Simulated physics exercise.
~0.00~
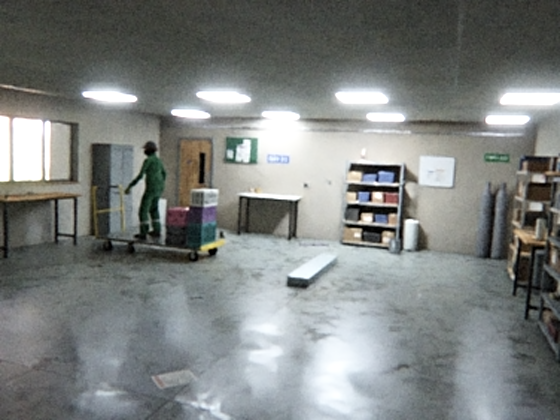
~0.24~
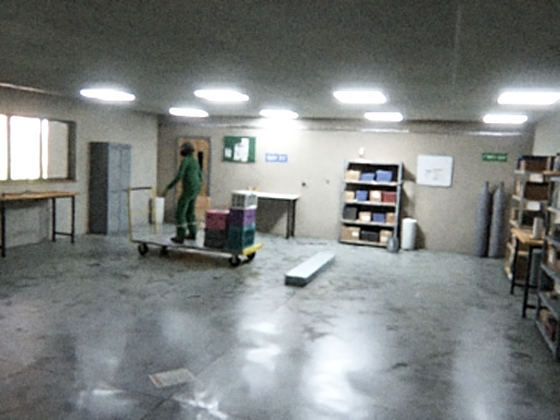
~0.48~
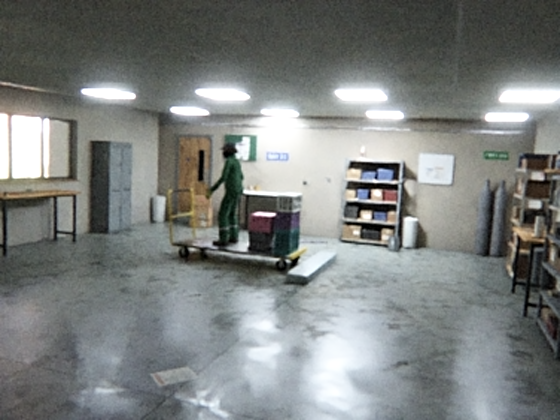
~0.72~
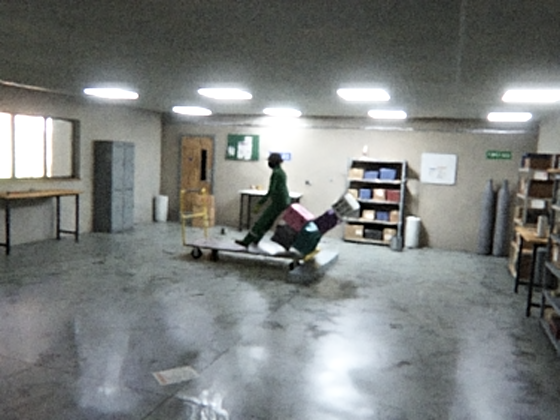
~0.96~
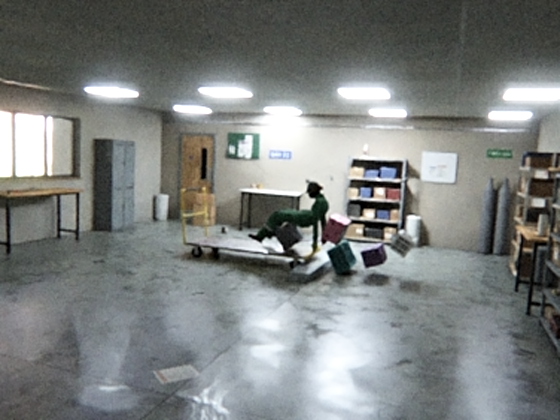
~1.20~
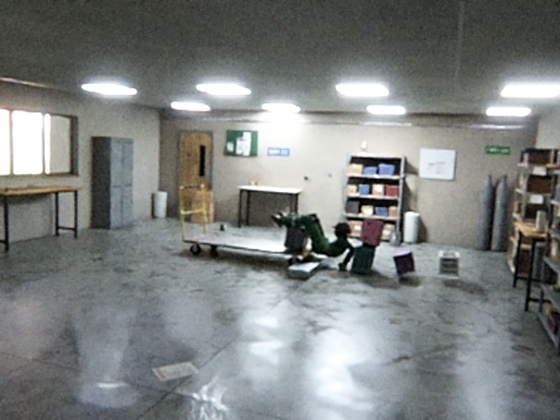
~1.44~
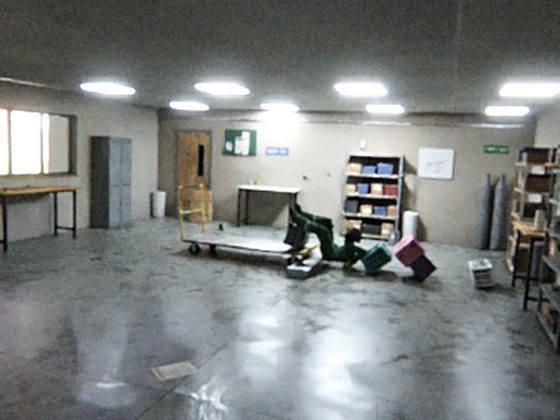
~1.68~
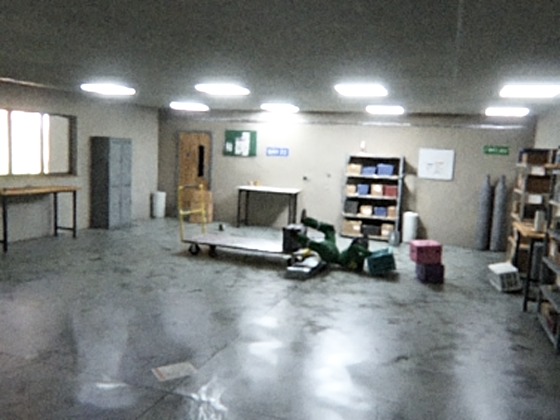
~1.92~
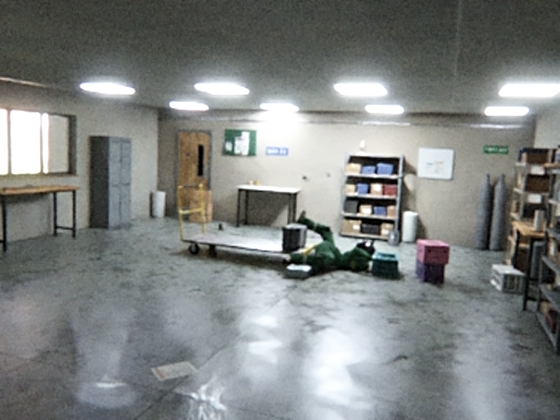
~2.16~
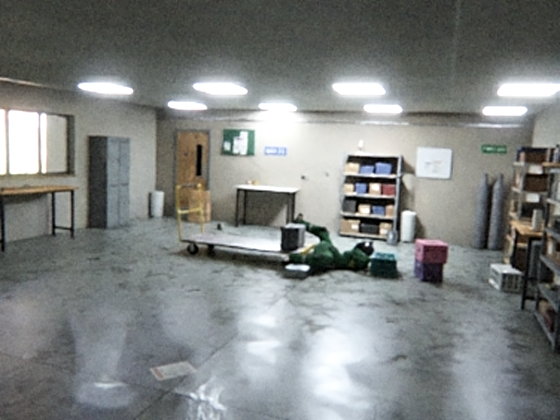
In a dim storeroom, a figure in green rode a flatbed trolley rightward until it stopped dead at a low sill, pitching the figure and stacked boxes over the front onto the floor, where they lay still, one dark case remaining on the deck.
